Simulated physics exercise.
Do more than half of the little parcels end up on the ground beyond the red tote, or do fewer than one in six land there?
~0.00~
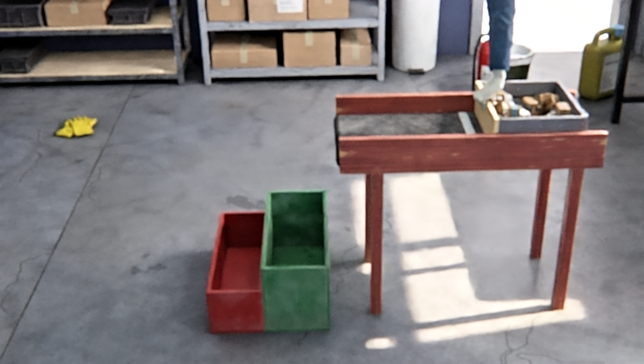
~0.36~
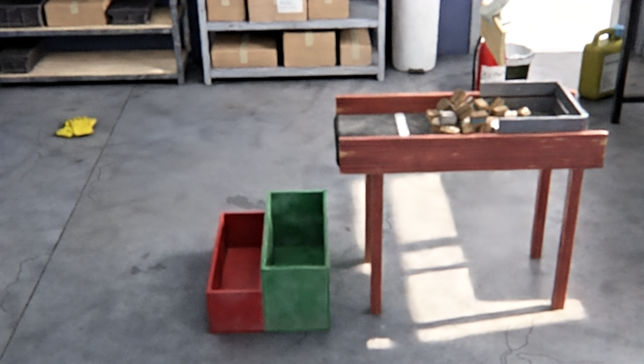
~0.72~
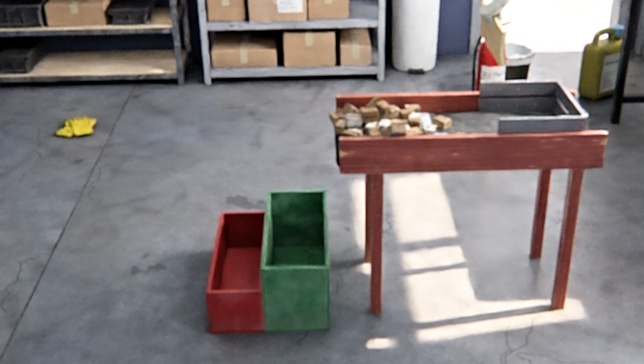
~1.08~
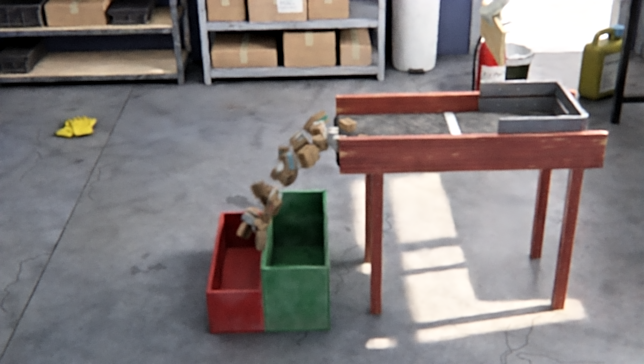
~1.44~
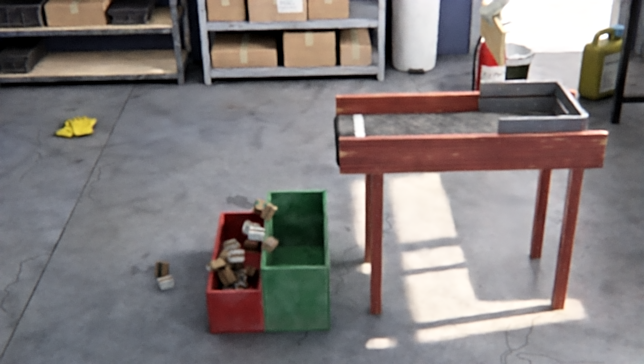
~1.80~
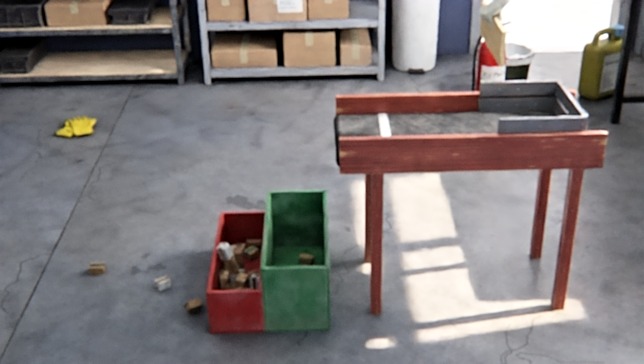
Fewer than one in six end up on the ground beyond the red tote. Only three lie on the floor there, while most of the parcels are in the red tote.
To begin with, a blue-sleeved arm reaches down to the end of a grey pen heaped with little brown and pale parcels, on a red-sided conveyor in a workshop. The arm is gone and the gate is up as the parcels ride left in a loose pile, along with a white stripe on the belt. They bunch near the left end, then pour off in a curving stream. Most drop past the green tub into the red tote, some tumbling above it. At the end, most lie in the red tote, with a few in the green tub and three on the floor to the left.
